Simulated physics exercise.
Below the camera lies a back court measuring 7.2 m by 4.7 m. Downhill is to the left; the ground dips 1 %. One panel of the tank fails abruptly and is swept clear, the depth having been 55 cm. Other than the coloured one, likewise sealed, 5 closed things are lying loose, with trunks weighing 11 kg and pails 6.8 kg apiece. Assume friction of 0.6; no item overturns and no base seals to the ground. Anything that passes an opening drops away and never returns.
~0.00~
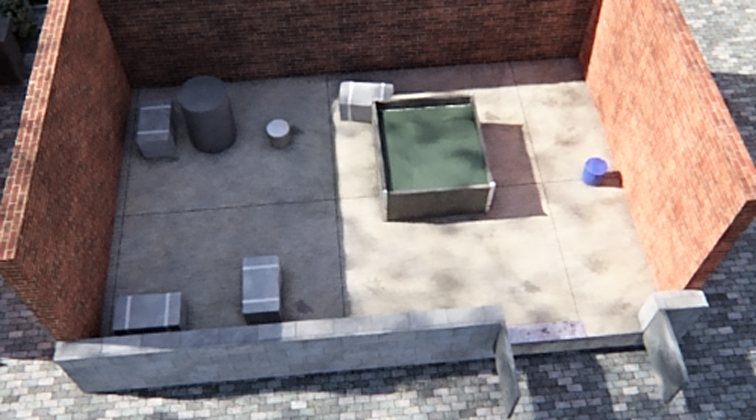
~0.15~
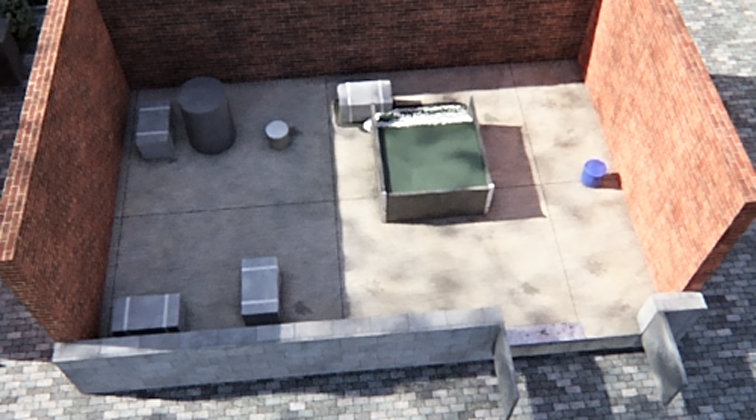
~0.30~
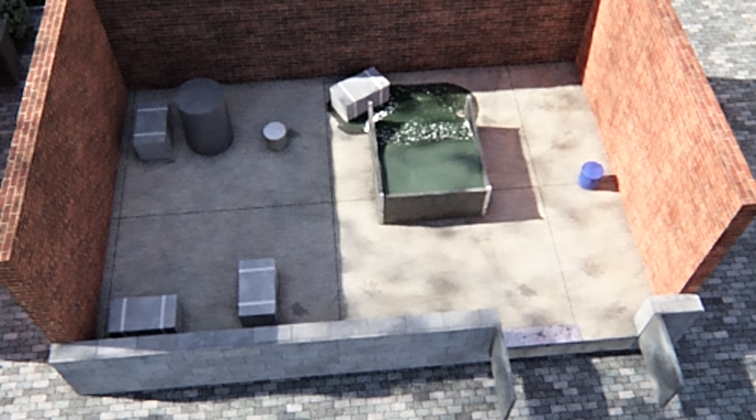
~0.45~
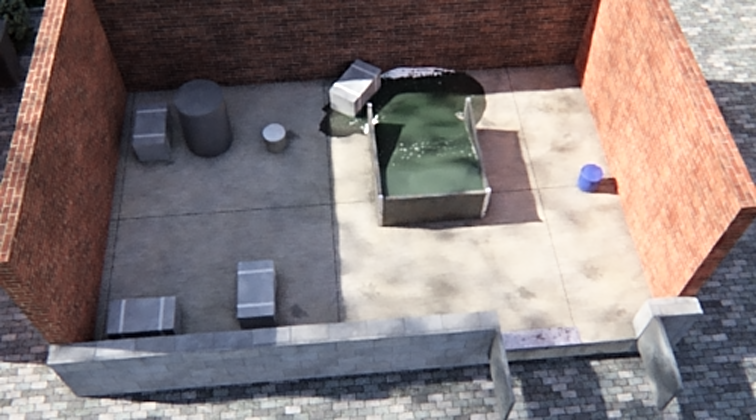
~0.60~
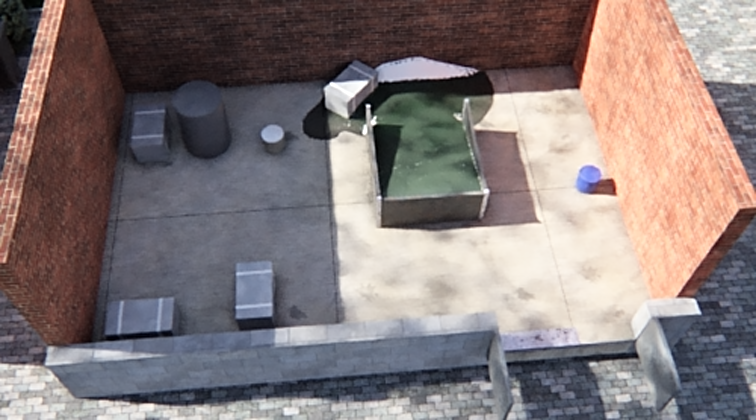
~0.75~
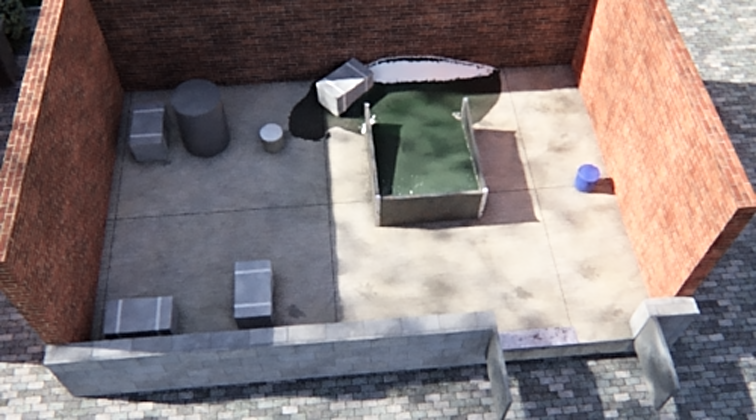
Dark green water burst out of the back of a square tank in a brick-walled yard, knocking a nearby grey box askew, then spread along the rear wall while the blue pail stayed put.
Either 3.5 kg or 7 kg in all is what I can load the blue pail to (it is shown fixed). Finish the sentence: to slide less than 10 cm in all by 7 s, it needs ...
More than either load.
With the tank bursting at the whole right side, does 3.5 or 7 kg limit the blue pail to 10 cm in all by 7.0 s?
Neither one.
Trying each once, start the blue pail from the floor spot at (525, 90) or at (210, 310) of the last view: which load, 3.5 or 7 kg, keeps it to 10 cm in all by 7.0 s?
At the first place nothing works, and at the second you need the bigger mass.
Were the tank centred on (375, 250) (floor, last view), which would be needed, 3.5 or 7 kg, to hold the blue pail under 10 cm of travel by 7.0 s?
Then the outcome is clear: Not even the heavier works.
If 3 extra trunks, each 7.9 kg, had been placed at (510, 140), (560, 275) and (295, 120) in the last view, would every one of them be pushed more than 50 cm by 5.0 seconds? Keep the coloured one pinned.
Going through them in turn, the answers are not too far, not too far and too far.
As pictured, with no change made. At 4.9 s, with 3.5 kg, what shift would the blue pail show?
Close to 250 centimetres.
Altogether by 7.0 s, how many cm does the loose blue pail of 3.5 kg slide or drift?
Close to 250 centimetres all told.
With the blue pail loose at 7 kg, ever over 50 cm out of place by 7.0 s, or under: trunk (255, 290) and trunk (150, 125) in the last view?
Result, in order - below threshold; above threshold.
After 1.4 s the blue pail would be 0 cm from its start with 3.5 kg and 0 cm from its start with 7 kg; 0 cm of water round it then.
After 3.1 s the blue pail would be 67 cm from its start with 3.5 kg and 39 cm from its start with 7 kg; 5 cm of water round it then.
After 4.9 s the blue pail would be 228 cm from its start with 3.5 kg and 121 cm from its start with 7 kg; 5 cm of water round it then.
After 7.0 s the blue pail would be 271 cm from its start with 3.5 kg and 121 cm from its start with 7 kg; 2 cm of water round it then.
